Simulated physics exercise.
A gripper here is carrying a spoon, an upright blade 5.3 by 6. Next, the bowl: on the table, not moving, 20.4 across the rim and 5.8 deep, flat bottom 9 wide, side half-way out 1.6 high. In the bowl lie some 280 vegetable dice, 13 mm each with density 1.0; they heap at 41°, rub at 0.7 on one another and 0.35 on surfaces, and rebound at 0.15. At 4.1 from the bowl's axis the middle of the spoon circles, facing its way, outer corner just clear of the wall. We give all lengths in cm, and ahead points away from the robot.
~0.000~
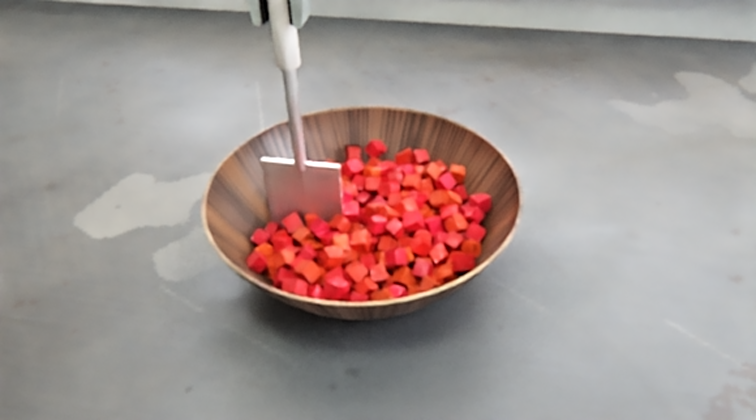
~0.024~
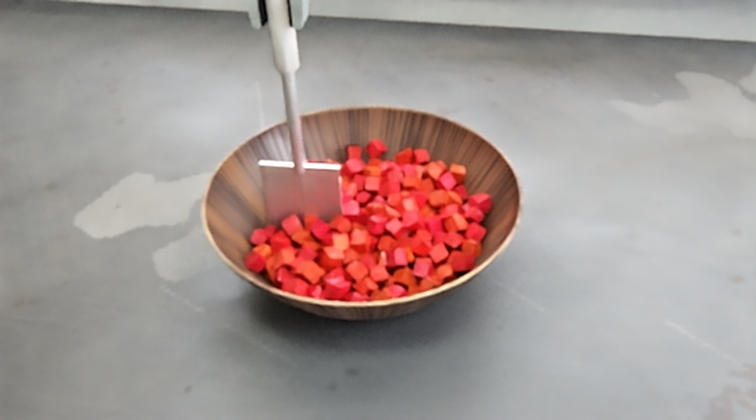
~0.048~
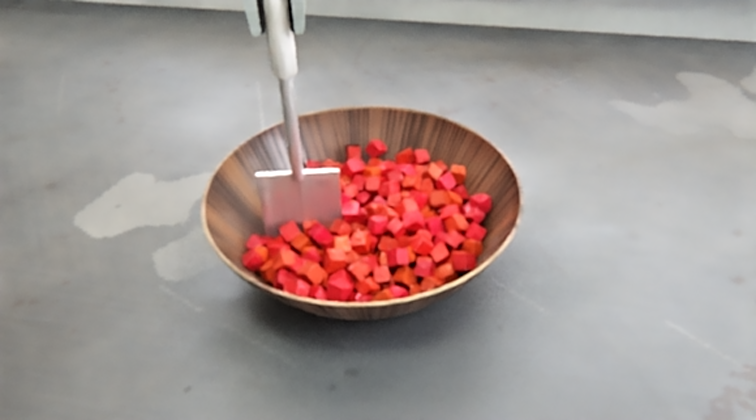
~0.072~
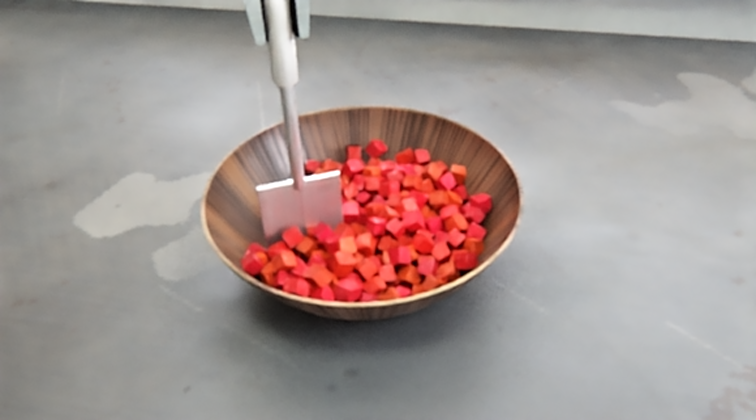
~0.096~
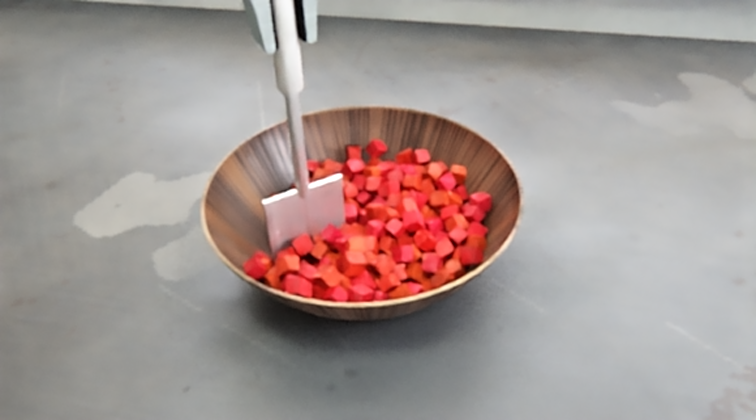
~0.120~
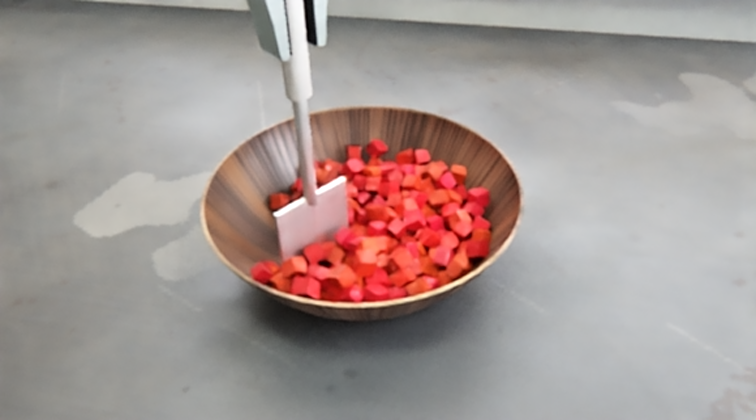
A flat metal blade sweeps through red and orange cubes along the wooden bowl's left side.
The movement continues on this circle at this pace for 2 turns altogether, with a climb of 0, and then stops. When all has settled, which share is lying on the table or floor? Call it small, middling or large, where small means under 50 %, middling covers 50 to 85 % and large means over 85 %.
I would call it small.
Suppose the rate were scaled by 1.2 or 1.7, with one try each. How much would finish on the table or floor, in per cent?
Some 45 and 60 per cent.
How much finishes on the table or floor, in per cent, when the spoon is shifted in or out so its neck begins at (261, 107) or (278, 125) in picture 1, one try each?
20 and 45 per cent.
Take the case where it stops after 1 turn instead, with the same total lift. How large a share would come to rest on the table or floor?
Then some 25 per cent.
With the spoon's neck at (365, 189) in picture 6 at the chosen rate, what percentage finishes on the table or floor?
Close to 65 in a hundred.
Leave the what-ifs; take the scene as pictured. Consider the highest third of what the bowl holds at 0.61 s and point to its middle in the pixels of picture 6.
The upper third is centred close to (269, 172).
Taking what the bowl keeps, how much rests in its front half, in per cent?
Some 75 per cent.
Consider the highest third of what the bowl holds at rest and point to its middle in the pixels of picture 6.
It is centred around (277, 259).
After 0.61 s, 316° round, highest piece 8 above the table; 223 in the bowl, 48 on the table or floor, 6 in flight or on the tool.
After 1.09 s, 218° round, highest piece 7 above the table; 188 in the bowl, 85 on the table or floor, 4 in flight or on the tool.
After 1.53 s, 0° round, highest piece 7 above the table; 165 in the bowl, 111 on the table or floor, 1 in flight or on the tool.
After 2.23 s, 0° round, highest piece 7 above the table; 165 in the bowl, 112 on the table or floor.
In the end, 165 in the bowl, 112 on the table or floor. That is 40 % on the table or floor.
